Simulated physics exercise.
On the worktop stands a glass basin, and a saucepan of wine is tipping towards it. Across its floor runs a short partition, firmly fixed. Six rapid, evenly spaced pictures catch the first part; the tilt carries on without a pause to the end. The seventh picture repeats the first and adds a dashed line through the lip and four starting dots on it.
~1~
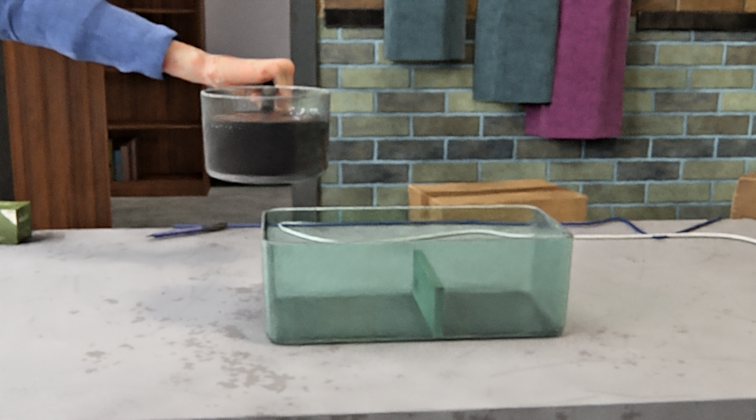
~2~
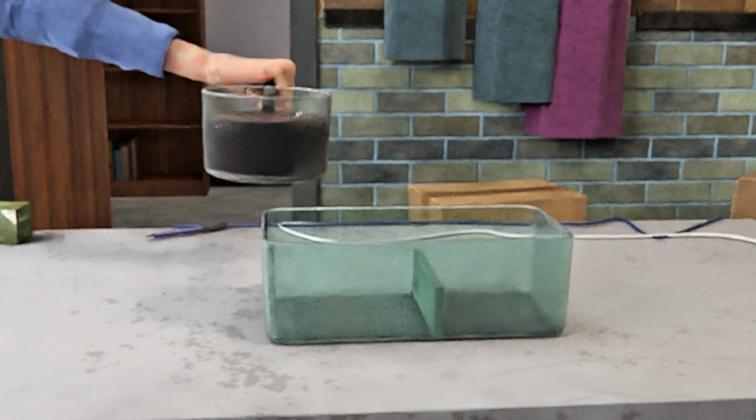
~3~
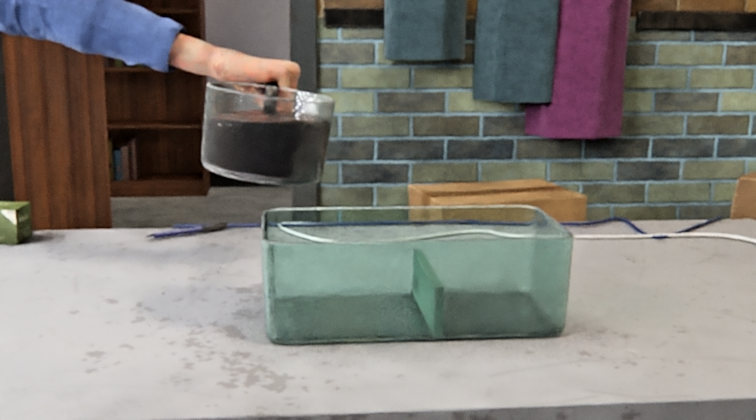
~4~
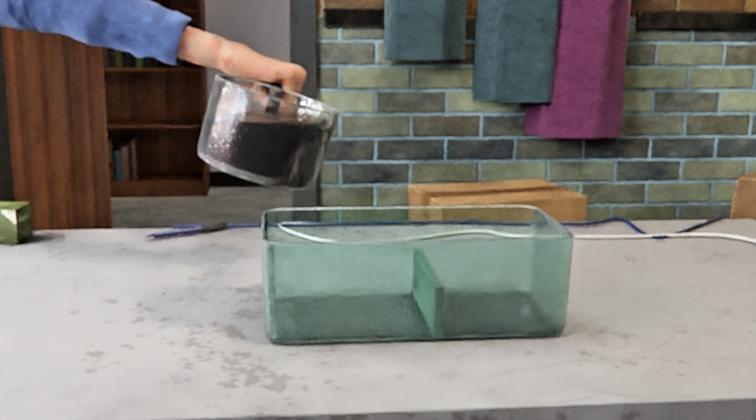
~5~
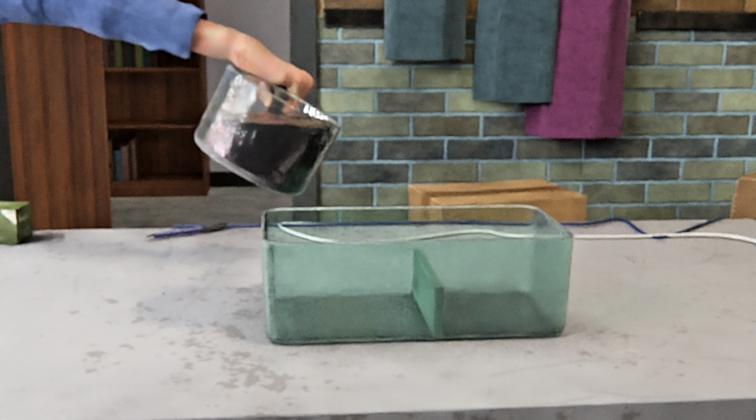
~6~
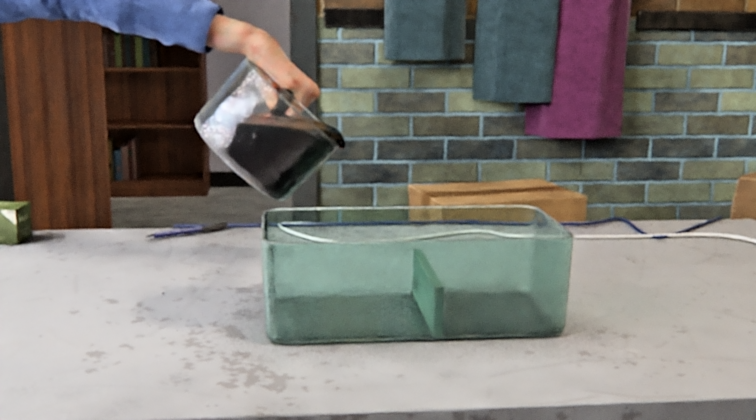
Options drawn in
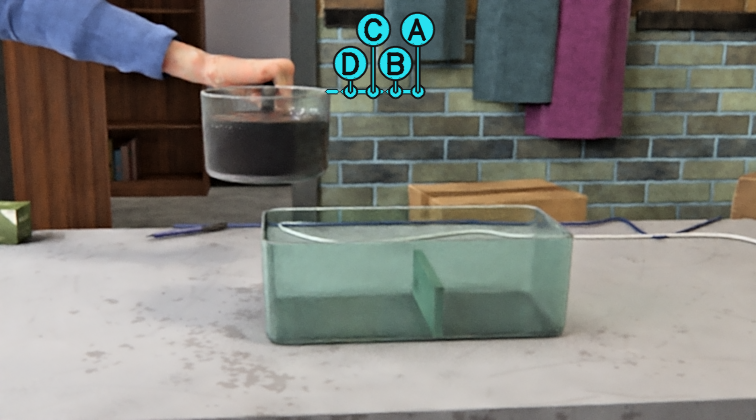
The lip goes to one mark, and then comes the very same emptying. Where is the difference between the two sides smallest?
Spot B does it best.
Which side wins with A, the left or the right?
More ends on the right.
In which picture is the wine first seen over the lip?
In picture 6.
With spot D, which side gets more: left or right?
The left one.
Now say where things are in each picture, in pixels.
Upright, lip at (327, 91); basin from (266, 342) to (564, 333); top of the wall at (427, 267); nothing has left yet.
Upright, lip at (329, 93); nothing has left yet.
Tipped about 8°, lip at (332, 100); nothing has left yet.
Tipped about 17°, lip at (336, 111); nothing has left yet.
Tipped about 29°, lip at (339, 126); nothing has left yet.
Tipped about 43°, lip at (338, 143); wine is over the lip, down to (338, 143).
On the marked copy, A at (417, 91); B at (395, 91); C at (373, 91); D at (350, 91).
For spot A, about 17 % ends left of the wall and 81 % right of it.
For spot B, about 53 % ends left of the wall and 46 % right of it.
For spot C, about 85 % ends left of the wall and 14 % right of it.
For spot D, about 93 % ends left of the wall and 5 % right of it.
